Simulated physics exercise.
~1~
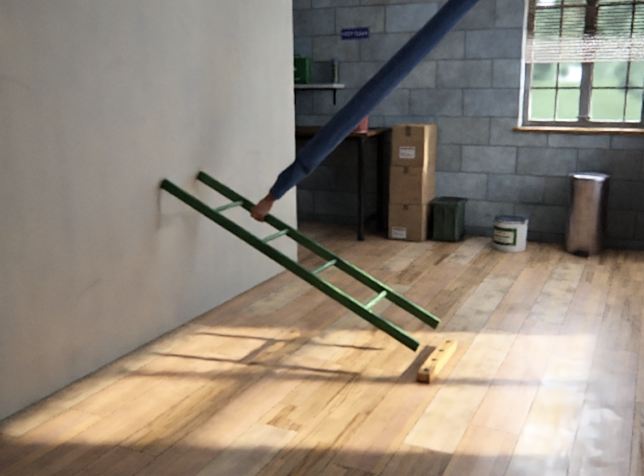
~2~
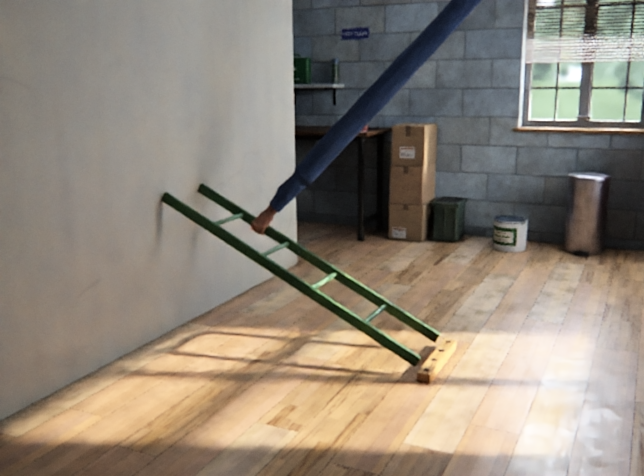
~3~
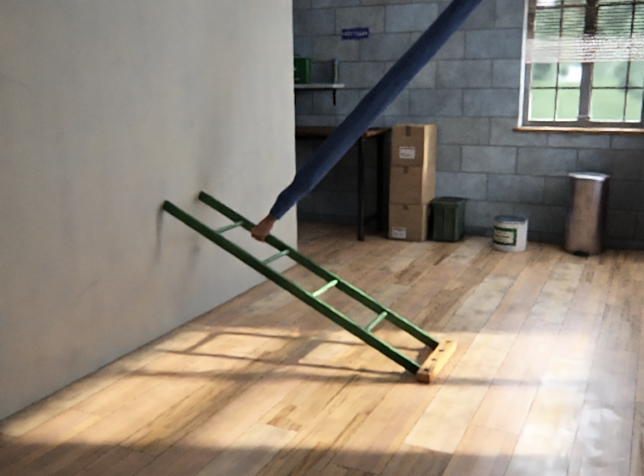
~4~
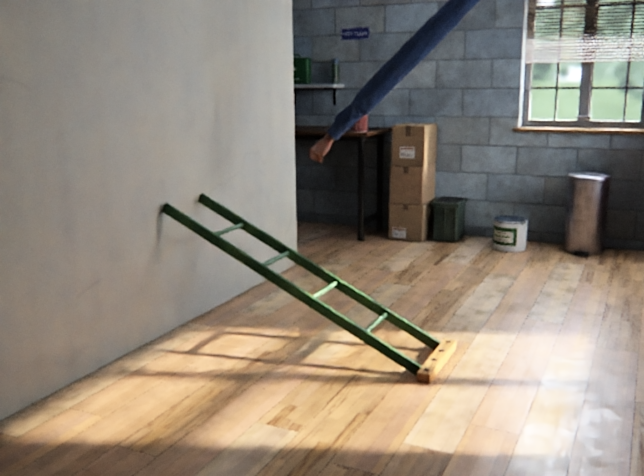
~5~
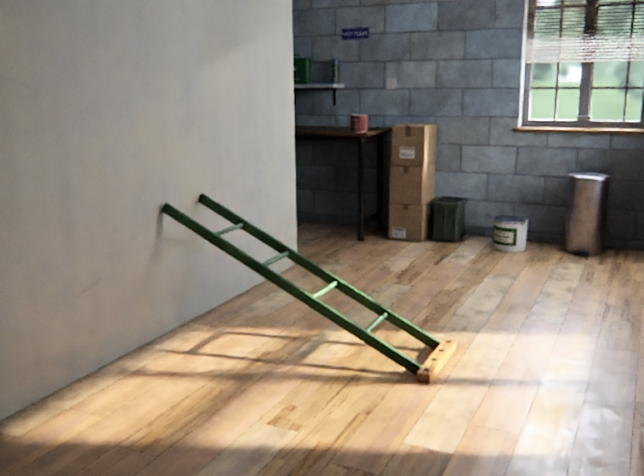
A hand at the end of a long dark blue sleeve holds a green ladder at a low slant against a pale wall on the left, seen from a fixed view across a sunlit wooden floor. A light wooden batten lies by the ladder's foot, with stacked cardboard boxes, a white bucket and a metal bin by the grey block wall behind. The hand lowers the ladder slightly until its foot meets the batten. It then lets go and draws back out of view. The ladder stays leaning, still, against the wall.
